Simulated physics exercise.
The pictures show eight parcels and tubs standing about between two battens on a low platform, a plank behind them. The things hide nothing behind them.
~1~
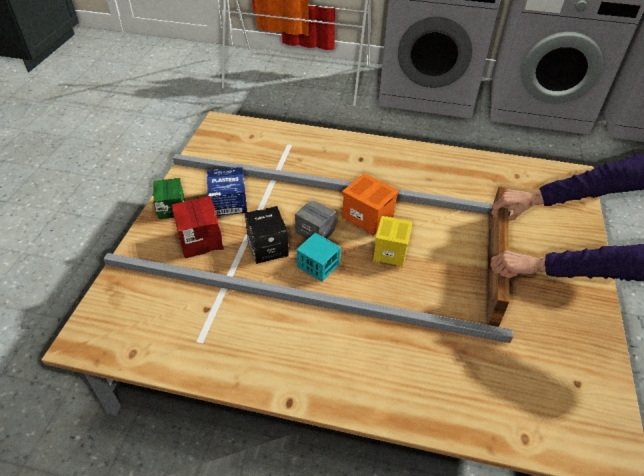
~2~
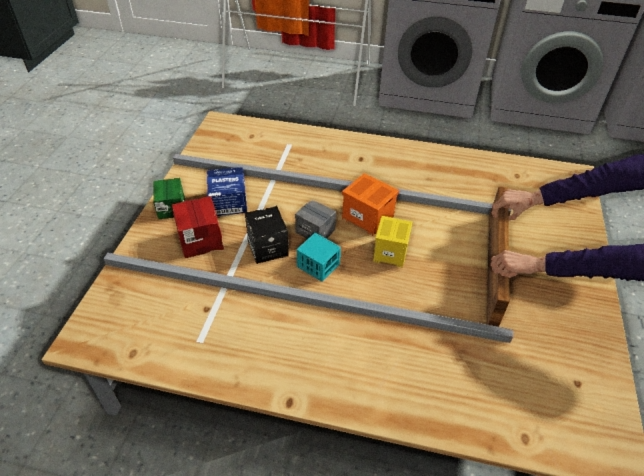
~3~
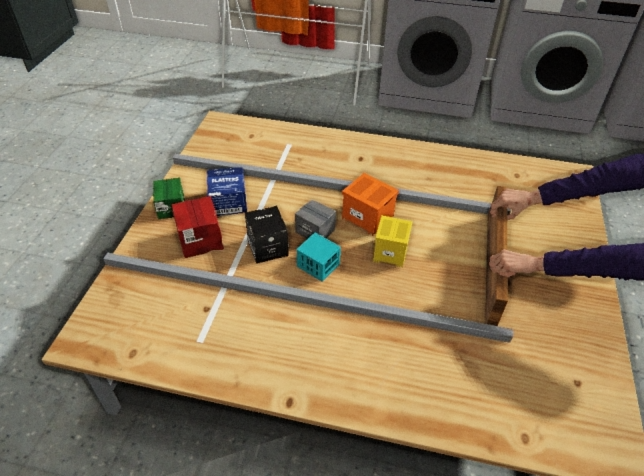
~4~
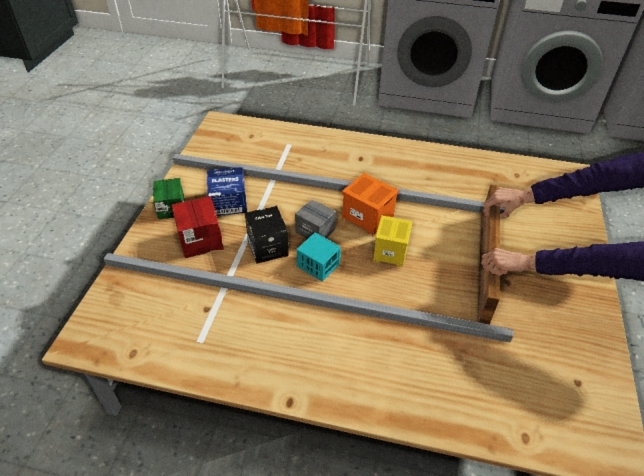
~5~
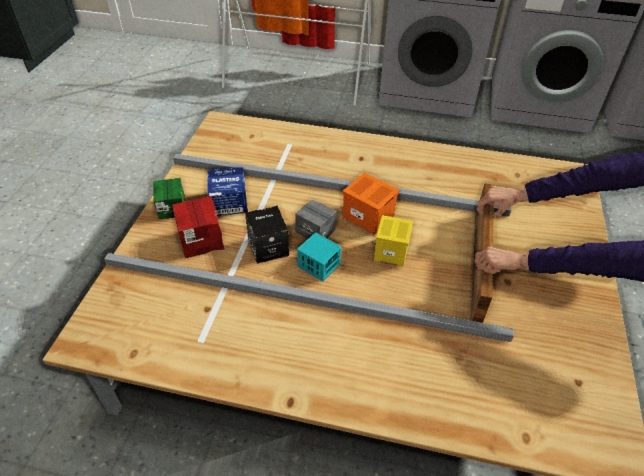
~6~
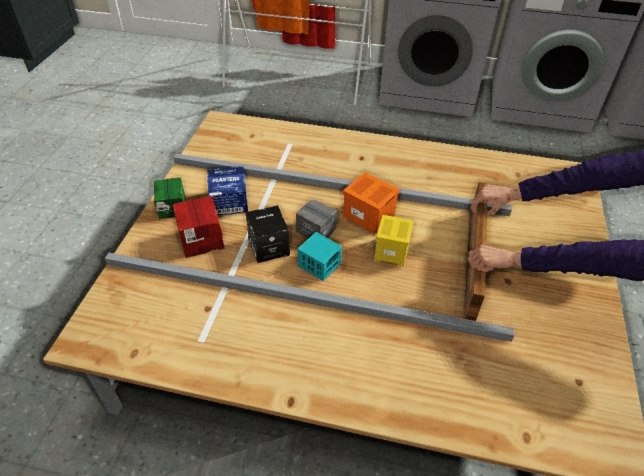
We see eight colourful boxes and tubs standing between two grey rails on a wooden platform, with a white line across it. Two hands at the right hold a plank and slide it slightly left, while the boxes stay still.
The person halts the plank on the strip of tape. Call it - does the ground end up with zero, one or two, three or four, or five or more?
The ground ends up with zero.
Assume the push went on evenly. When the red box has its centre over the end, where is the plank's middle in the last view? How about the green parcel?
About (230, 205), and about (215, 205) for the other.
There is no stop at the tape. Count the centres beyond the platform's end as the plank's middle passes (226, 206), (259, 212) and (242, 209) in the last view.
Going through the three positions, you'd get 1, 0 and 0.
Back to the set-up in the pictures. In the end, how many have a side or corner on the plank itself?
Contact count: 3.
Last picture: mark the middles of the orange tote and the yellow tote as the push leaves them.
The orange tote settles near (243, 185); as for the yellow tote, near (237, 215).
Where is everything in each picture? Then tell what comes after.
In the first picture, green parcel (169, 199); red box (198, 227); blue box (227, 192); plank (498, 254); tape (252, 226).
In the second picture, red box (198, 227); yellow tote (392, 242).
In the third picture, blue box (227, 191); orange tote (369, 205).
In the fourth picture, green parcel (169, 198); plank (489, 251).
In the fifth picture, red box (198, 227); grey box (316, 222).
In the sixth picture, green parcel (170, 198); red box (199, 227); blue box (228, 191); plank (477, 248); tape (253, 226).
Early on, none off yet; green parcel at rest near (170, 198); red box at rest near (199, 227); blue box at rest near (228, 191).
A while later, none off yet; green parcel at rest near (170, 198); red box travelled a little near (189, 227); blue box travelled a little near (223, 189).
Finally, the number that fall off is zero.
